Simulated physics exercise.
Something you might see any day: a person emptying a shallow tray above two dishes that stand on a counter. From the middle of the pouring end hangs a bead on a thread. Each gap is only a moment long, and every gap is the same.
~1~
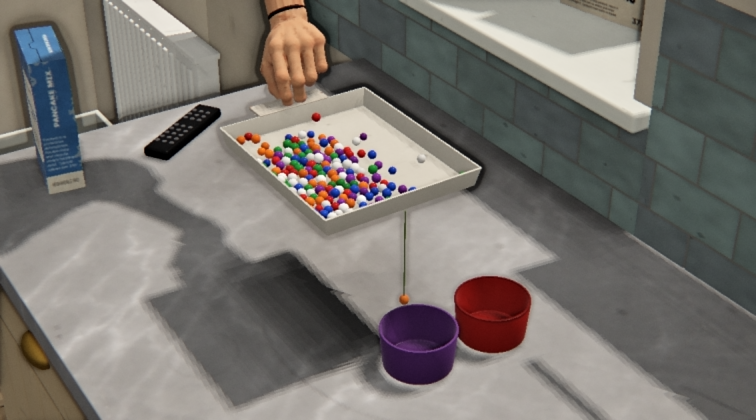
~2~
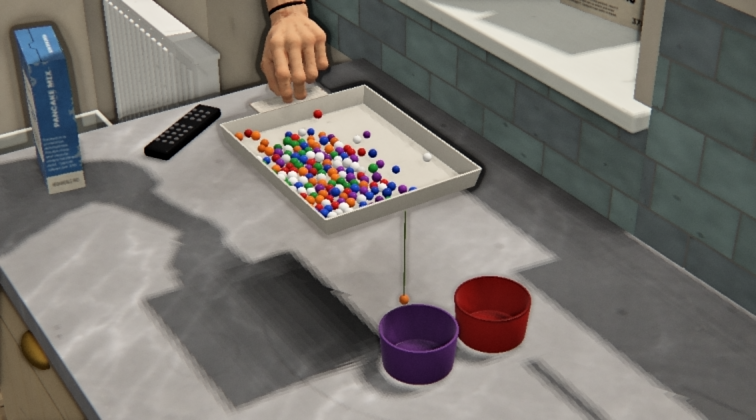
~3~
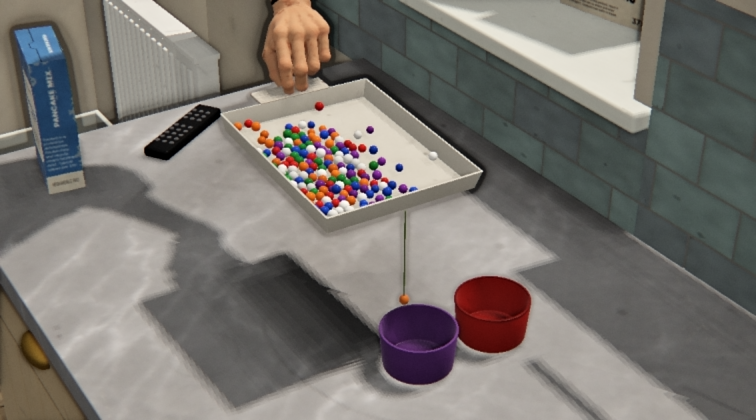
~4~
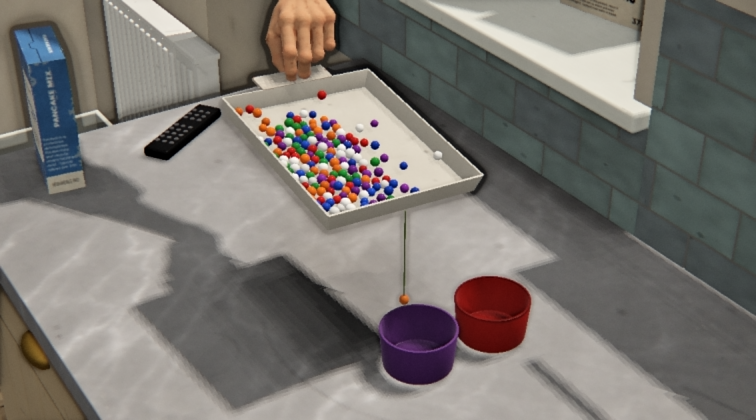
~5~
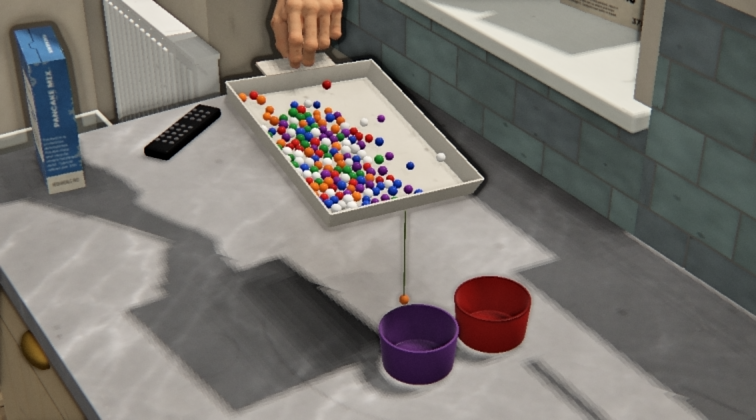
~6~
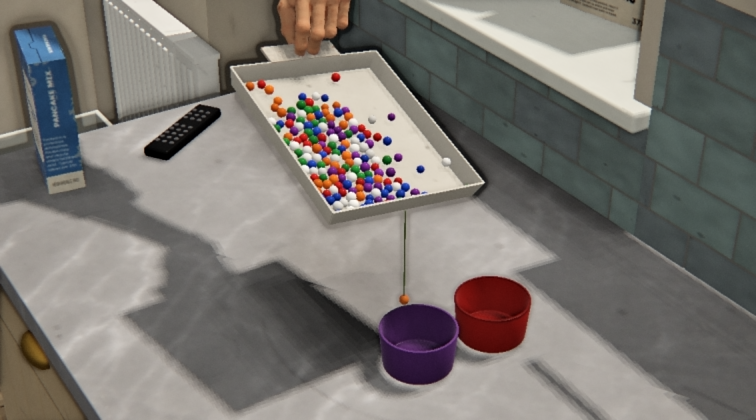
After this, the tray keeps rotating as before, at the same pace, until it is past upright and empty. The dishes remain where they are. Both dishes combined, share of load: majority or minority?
Looks like the dishes end up with the bulk of it in the end.
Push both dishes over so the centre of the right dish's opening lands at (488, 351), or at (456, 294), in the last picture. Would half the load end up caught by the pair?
Well, a minority share the first time and a majority share the next.
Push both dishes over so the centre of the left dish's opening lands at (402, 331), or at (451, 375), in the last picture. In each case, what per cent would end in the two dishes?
Approximately 80 percent, followed by approximately 0 percent.
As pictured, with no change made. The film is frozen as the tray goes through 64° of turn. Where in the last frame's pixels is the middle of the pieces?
Look around (437, 186) in the last picture.
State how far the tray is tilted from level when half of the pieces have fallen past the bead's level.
Around 95° at that moment.
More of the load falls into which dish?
The one at right ends up fuller.
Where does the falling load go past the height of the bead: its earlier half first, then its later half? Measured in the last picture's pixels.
Starting near (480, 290), moving on to near (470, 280).
Soon, tray tipped steeply; most on the tray; a stray few in the right dish; a stray few outside both; a small part in the air.
A while on, tray tipped past a quarter turn; a small part on the tray; a stray few in the left dish; about two thirds in the right dish; a small part outside both; a small part in the air.
Towards the end, tray tipped past a quarter turn; a stray few in the left dish; most in the right dish; a small part outside both.
Finally, tray tipped past a quarter turn; a stray few in the left dish; most in the right dish; a small part outside both.
